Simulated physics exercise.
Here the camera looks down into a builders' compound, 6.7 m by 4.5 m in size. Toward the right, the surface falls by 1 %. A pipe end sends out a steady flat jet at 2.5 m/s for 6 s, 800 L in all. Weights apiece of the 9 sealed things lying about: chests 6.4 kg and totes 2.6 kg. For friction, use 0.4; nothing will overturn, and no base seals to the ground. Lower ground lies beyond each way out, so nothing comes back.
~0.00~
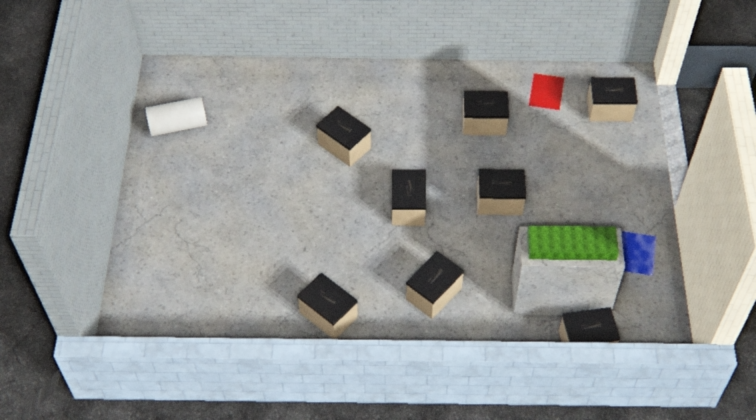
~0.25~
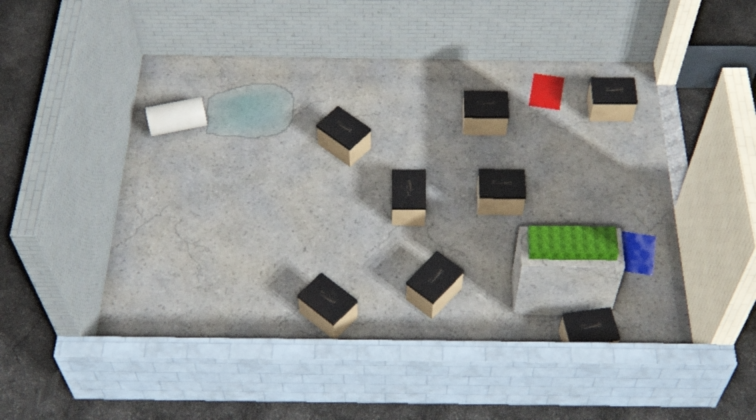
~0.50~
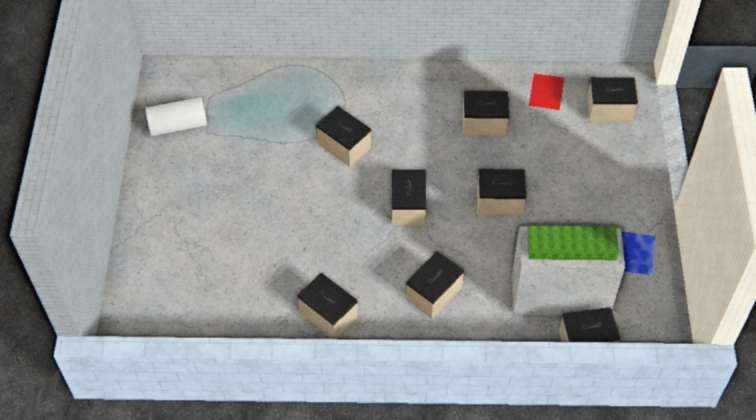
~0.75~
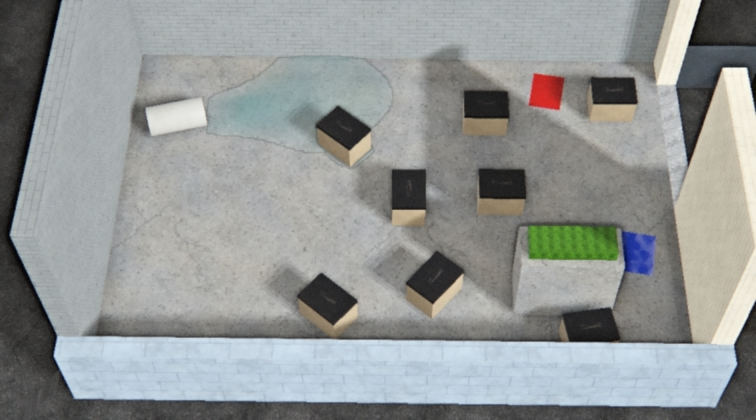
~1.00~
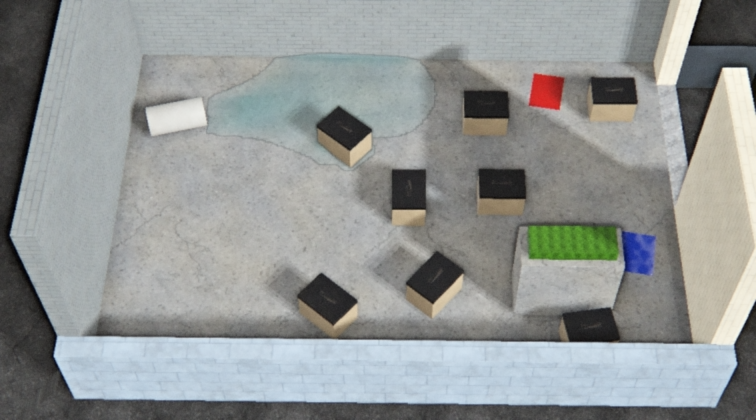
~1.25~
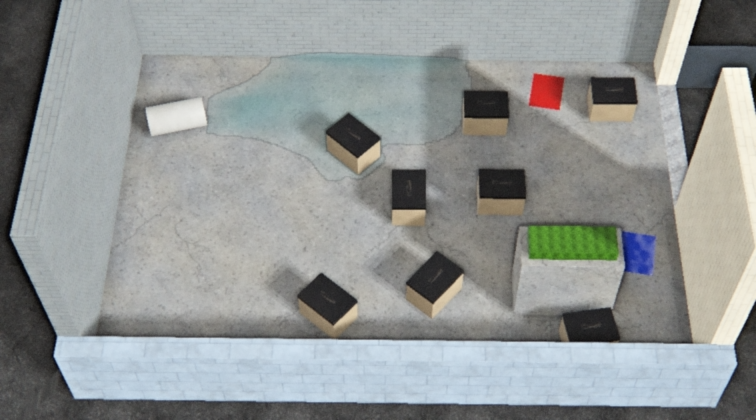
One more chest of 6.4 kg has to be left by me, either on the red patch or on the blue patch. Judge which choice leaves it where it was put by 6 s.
Leave it on blue.
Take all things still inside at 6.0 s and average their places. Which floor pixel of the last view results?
At about (455, 254).
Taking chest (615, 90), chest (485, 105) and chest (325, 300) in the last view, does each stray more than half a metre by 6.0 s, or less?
Going one by one: Beyond it, beyond it, within it.
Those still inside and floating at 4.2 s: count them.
Then: 1.
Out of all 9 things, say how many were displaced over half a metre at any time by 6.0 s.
The tally stands at 3.
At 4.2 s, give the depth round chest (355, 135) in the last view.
I'd say some 2 cm.
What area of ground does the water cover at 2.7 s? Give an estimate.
Around 9.0 m2 of it.
After 1.8 s on red it would be 0 cm off in 1 cm of water; on blue it would be 0 cm off in 0 cm of water.
After 2.7 s on red it would be 54 cm off in 5 cm of water; on blue it would be 0 cm off in 0 cm of water.
After 4.2 s on red it would be gone out; on blue it would be 0 cm off in 1 cm of water.
After 6.0 s on red it would be gone out; on blue it would be 0 cm off in 2 cm of water.
